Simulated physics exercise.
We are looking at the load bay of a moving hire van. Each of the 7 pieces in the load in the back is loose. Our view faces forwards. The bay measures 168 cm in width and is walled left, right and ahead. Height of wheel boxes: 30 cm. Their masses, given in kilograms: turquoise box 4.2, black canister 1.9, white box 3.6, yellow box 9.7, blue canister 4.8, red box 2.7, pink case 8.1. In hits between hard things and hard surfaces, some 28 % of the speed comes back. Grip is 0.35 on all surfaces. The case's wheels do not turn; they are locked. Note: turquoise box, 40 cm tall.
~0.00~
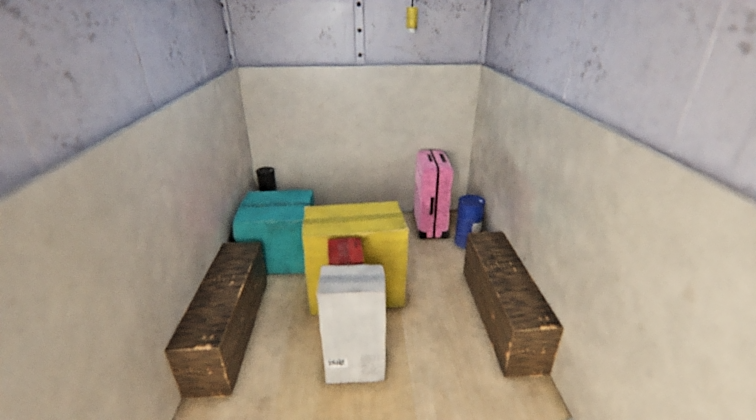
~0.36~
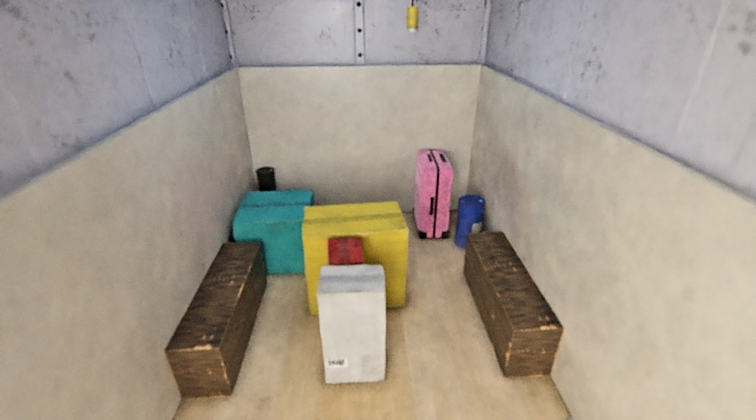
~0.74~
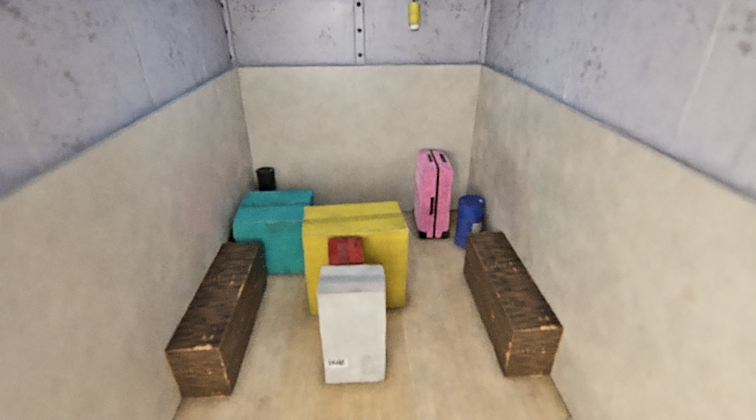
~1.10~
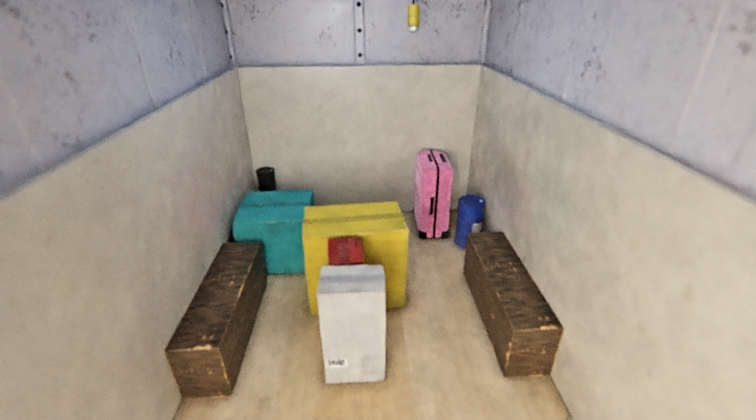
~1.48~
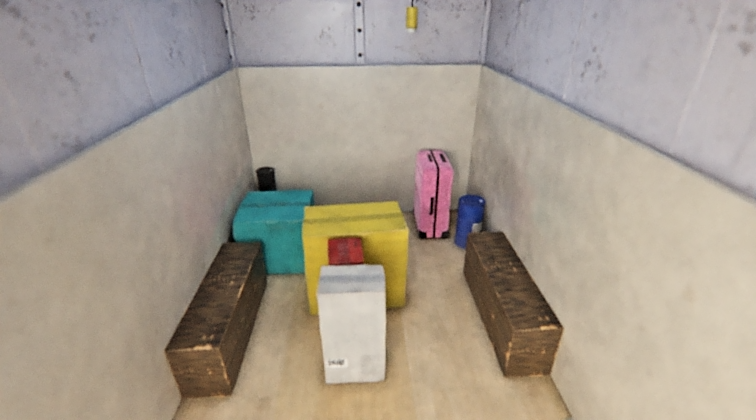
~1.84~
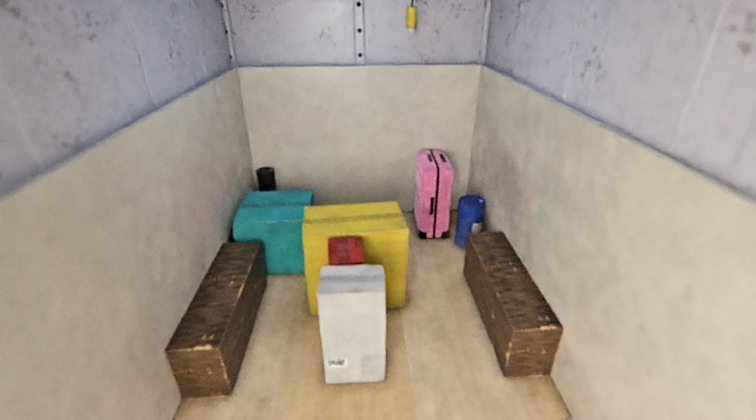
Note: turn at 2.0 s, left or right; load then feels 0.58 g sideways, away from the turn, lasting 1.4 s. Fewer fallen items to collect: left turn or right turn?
The better choice is right.
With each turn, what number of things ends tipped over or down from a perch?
For left it's 2, for right it's 1.
Turning left. Around 2.64 s, load feels 0.58 g right; black canister on its side near (312, 207); turquoise box shifted 22 cm near (312, 230); red box at 59° to upright.
Around 2.84 s, load feels 0.58 g right; black canister on its side near (349, 208); turquoise box shifted 47 cm near (349, 229); red box on its side.
Finally (3.9 s), on their side or leaning hard in the back, black canister and red box; not toppled but over 15 cm from the start, turquoise box, white box, yellow box and pink case; blue canister still in place (within 15 cm). Final places as that camera would see them, turquoise box near (407, 224), black canister near (410, 208).
Turning right instead, red box tipped over or down from a perch, 1 of 7 in all.
